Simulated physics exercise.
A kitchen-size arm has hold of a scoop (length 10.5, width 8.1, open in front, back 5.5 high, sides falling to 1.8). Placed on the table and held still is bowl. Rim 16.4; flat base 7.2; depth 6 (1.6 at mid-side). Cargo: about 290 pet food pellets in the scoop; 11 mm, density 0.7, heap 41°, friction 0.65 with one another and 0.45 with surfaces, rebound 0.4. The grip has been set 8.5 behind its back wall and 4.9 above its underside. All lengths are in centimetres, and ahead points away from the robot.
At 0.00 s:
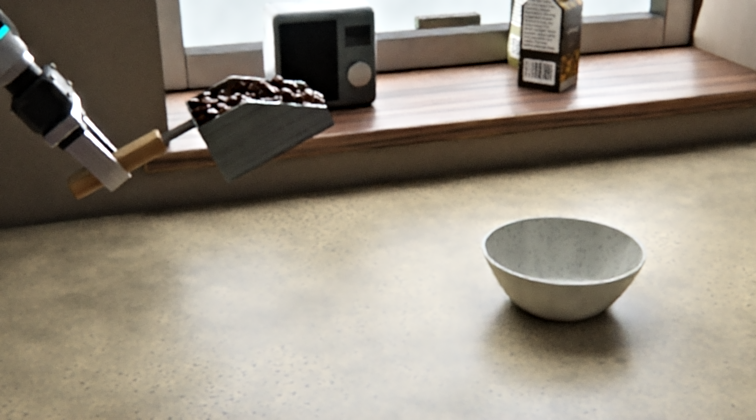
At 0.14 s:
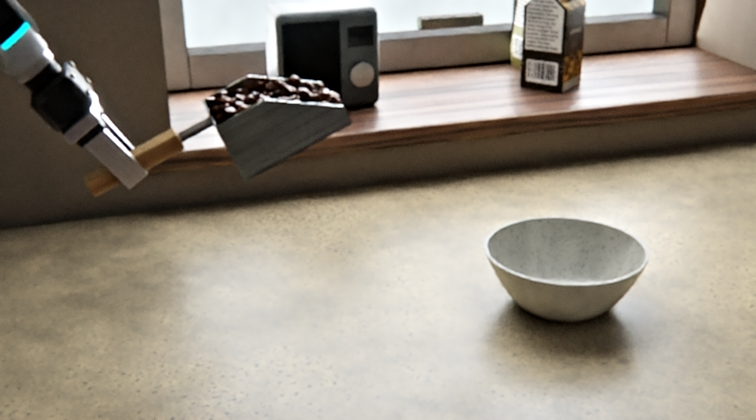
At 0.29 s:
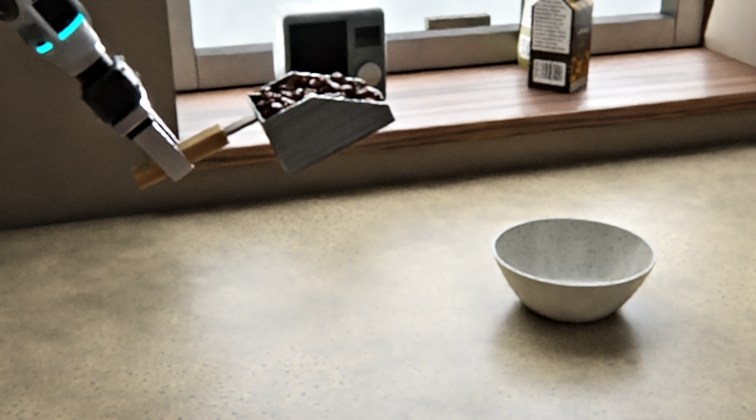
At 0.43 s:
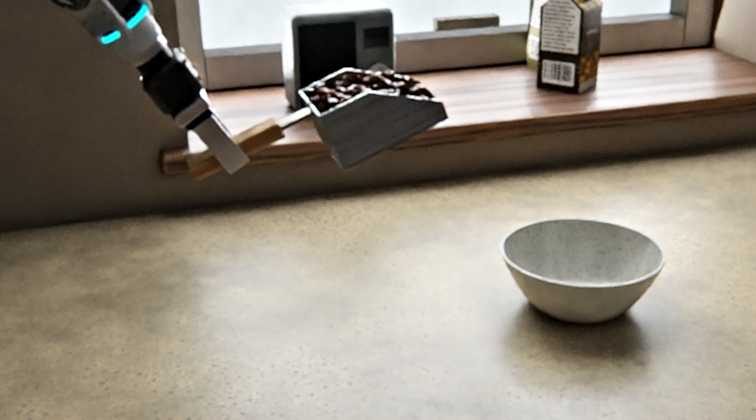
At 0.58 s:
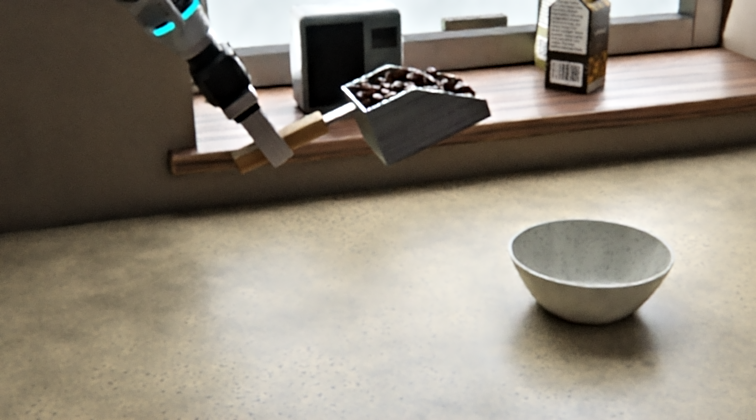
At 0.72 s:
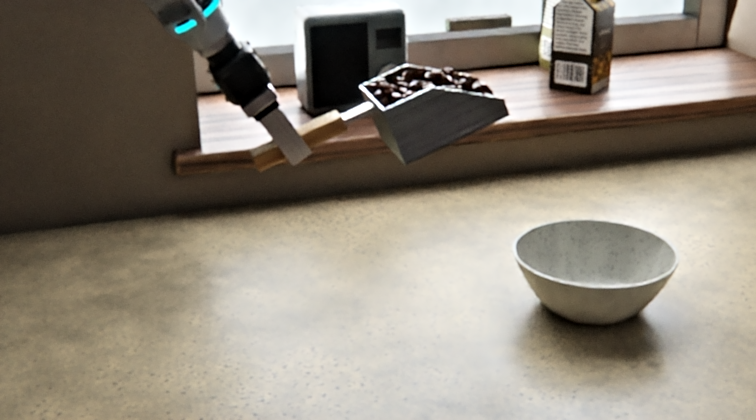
The clip opens with a robot arm at the upper left gripping a scoop heaped with dark brown pellets above a table, near a windowsill, with a pale bowl to the right. The arm carries the loaded scoop steadily rightward, its backward tilt easing slightly, and the pellets stay piled inside.
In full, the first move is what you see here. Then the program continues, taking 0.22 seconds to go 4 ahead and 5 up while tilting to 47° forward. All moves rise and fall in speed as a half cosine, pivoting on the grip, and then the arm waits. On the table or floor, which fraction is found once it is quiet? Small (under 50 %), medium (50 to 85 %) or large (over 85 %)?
Large.
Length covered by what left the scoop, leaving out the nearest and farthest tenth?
Some 10 cm long.
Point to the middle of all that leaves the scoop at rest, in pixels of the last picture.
Approximately (487, 316) in pixels.
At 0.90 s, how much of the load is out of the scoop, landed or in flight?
I'd say some 35 percent by then.
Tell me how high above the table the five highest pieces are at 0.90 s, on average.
Those pieces are roughly 18 cm high.
After 0.81 s, tilted 3° forward, highest piece 24 above the table; 289 on the scoop.
After 0.90 s, tilted 41° forward, highest piece 18 above the table; 188 on the scoop, 101 in flight or on a rim.
After 1.14 s, tilted 47° forward, highest piece 10 above the table; 265 on the table or floor, 3 on the scoop, 21 in flight or on a rim.
After 2.19 s, tilted 47° forward, highest piece 3 above the table; 289 on the table or floor.
At rest, 289 on the table or floor. That is 100 % on the table or floor.
